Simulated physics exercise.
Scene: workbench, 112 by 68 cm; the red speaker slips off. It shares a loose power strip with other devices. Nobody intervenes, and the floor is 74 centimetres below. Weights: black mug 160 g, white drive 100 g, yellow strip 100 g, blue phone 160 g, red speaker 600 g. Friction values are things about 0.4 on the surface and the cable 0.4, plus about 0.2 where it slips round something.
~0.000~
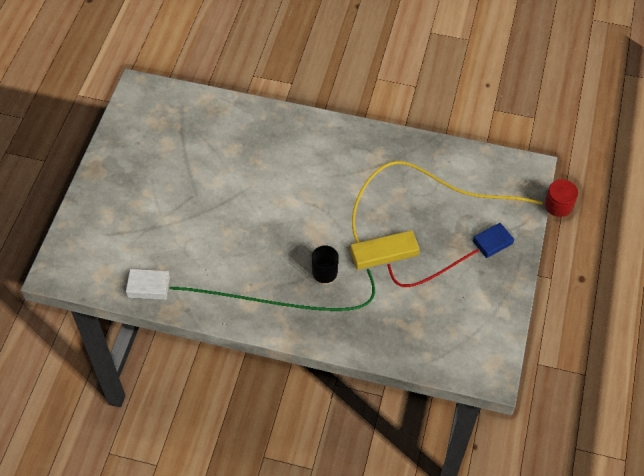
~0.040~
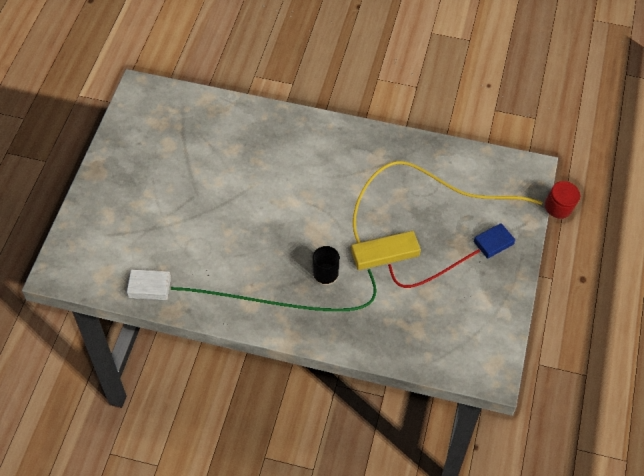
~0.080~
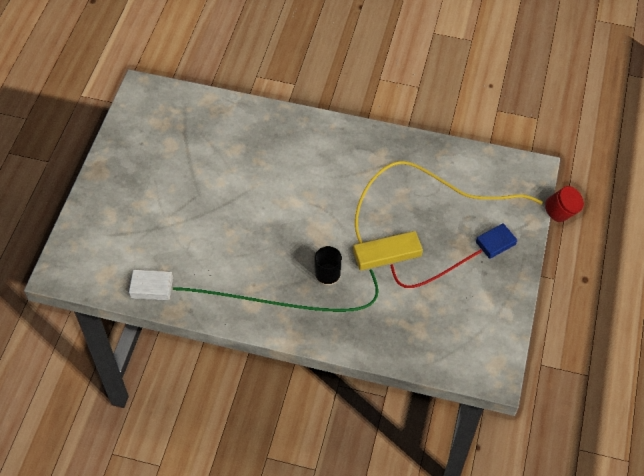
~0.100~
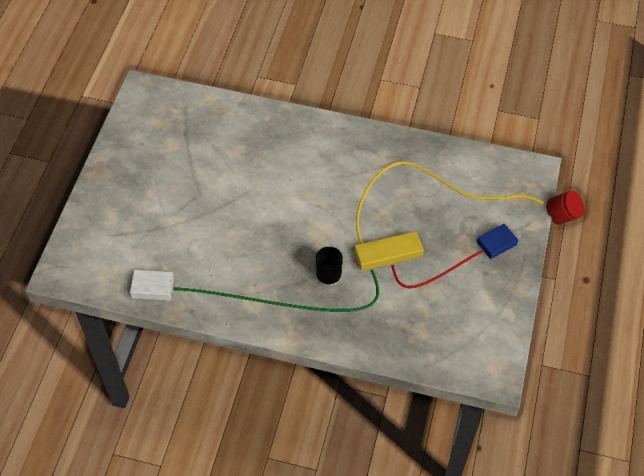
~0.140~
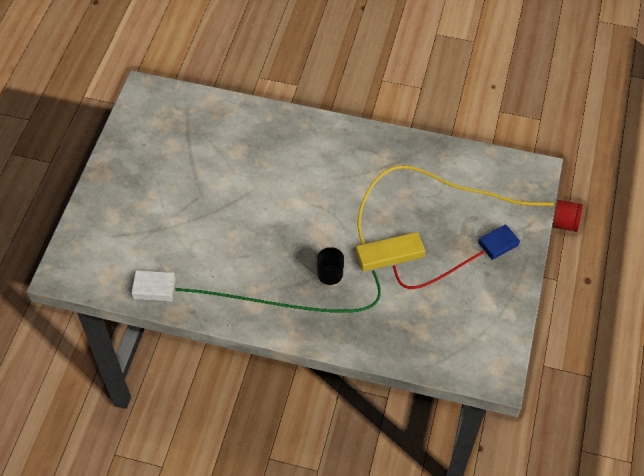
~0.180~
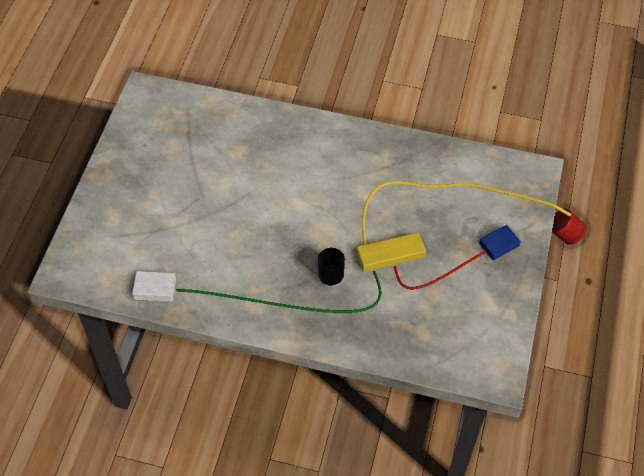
At first, a red cylinder sits at the right edge of a gray table, joined by a looping yellow cable to a yellow block near a black mug. The cylinder gradually tips outward over the edge, then drops slightly lower, drawing the cable's loop flatter while the other objects stay essentially in place.
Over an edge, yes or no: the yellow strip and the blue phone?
Yellow strip yes, blue phone yes.
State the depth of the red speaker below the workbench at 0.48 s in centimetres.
60 cm.
After 0.5 s, the strip's end of the yellow cable at (496, 237); yellow strip 22 cm off its start, blue phone 7 cm off its start, white drive 17 cm off its start.
After 0.8 s, the strip has left the top; yellow strip over the edge, blue phone over the edge, white drive 61 cm off its start.
After 1.1 s, the strip has left the top; yellow strip over the edge, blue phone over the edge, white drive over the edge.
After 1.4 s, the strip has left the top; yellow strip over the edge, blue phone over the edge, white drive over the edge.
After 2.6 s, the strip has left the top; yellow strip over the edge, blue phone over the edge, white drive over the edge, red speaker over the edge.
